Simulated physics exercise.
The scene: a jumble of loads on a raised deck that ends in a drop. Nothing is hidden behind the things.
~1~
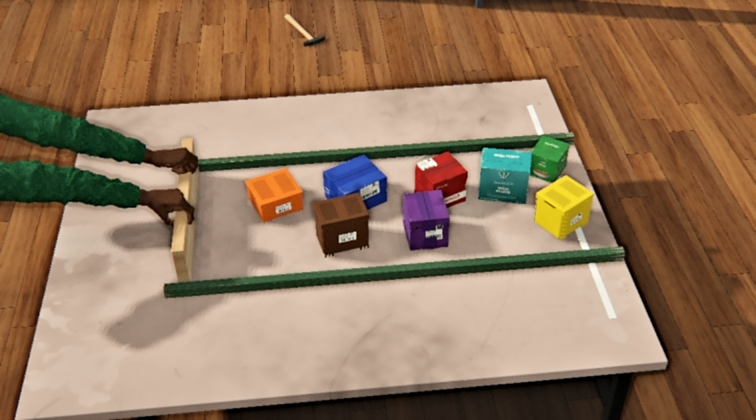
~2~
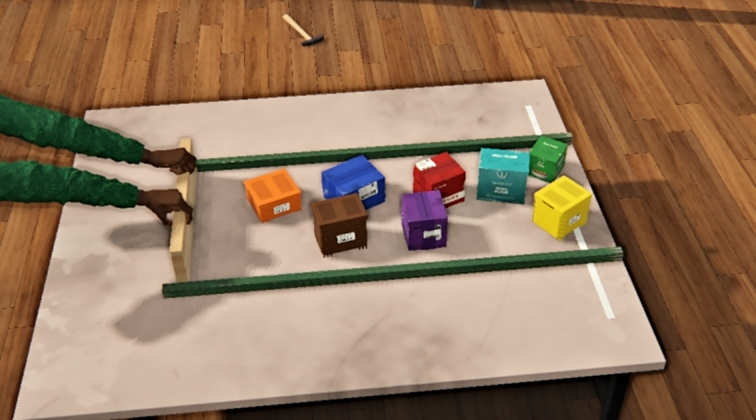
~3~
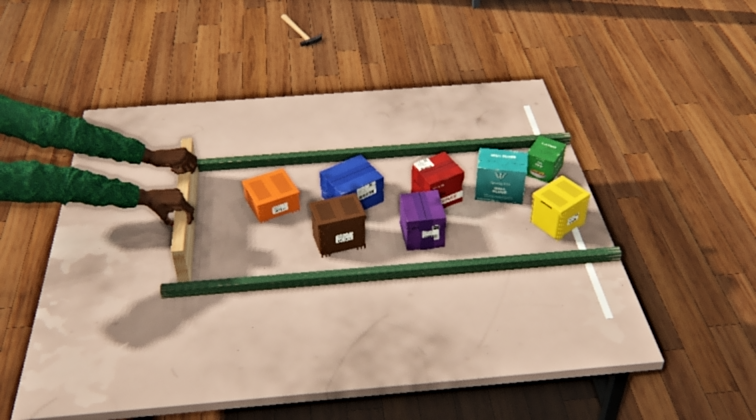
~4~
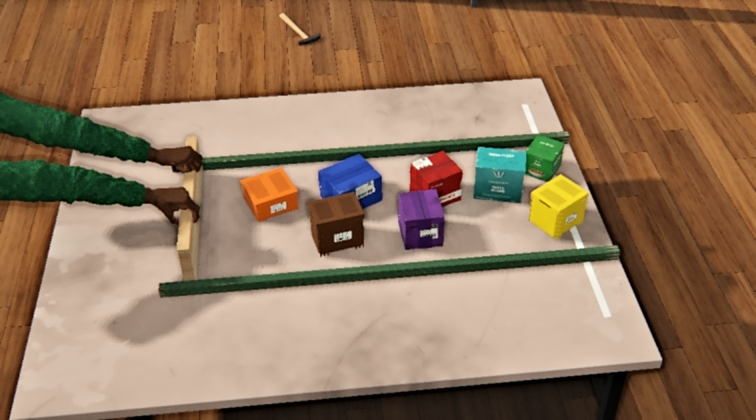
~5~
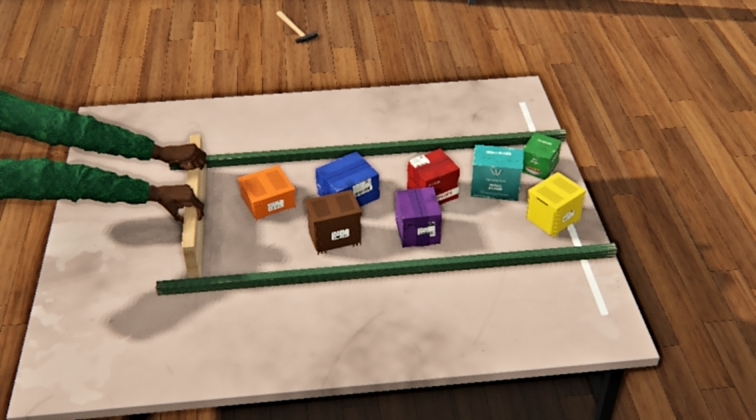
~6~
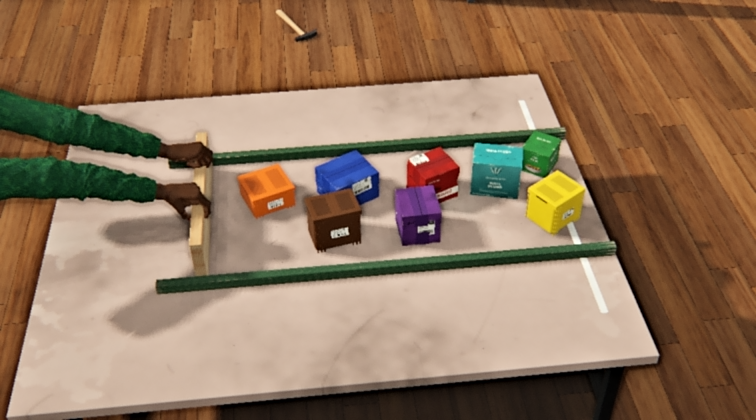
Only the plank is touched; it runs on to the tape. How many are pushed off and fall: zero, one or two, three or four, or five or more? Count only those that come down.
The number that fall off is five or more.
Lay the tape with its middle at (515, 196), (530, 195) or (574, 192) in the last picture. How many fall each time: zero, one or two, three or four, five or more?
Taking them in turn, either three or four; at least five; 5 or more.
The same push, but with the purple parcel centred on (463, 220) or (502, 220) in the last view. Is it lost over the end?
The purple parcel goes over; drops off.
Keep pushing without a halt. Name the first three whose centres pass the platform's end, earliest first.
The order is the turquoise box, the red parcel, the yellow tote.
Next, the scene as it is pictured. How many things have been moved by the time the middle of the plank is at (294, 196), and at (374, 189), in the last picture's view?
At the one place 2, at the other 7.
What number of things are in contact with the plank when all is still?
That makes 3.
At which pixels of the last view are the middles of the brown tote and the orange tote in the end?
About (594, 202), and the other about (576, 172).
Soon after, none off yet; green box at rest near (540, 155); yellow tote at rest near (555, 203); turquoise box at rest near (496, 171).
After that, none off yet; green box displaced a little near (548, 150); yellow tote displaced a little near (564, 203); turquoise box displaced well along near (597, 164).
In the end, the number that fall off is five or more; gone, blue parcel, purple parcel, red parcel, turquoise box and yellow tote.
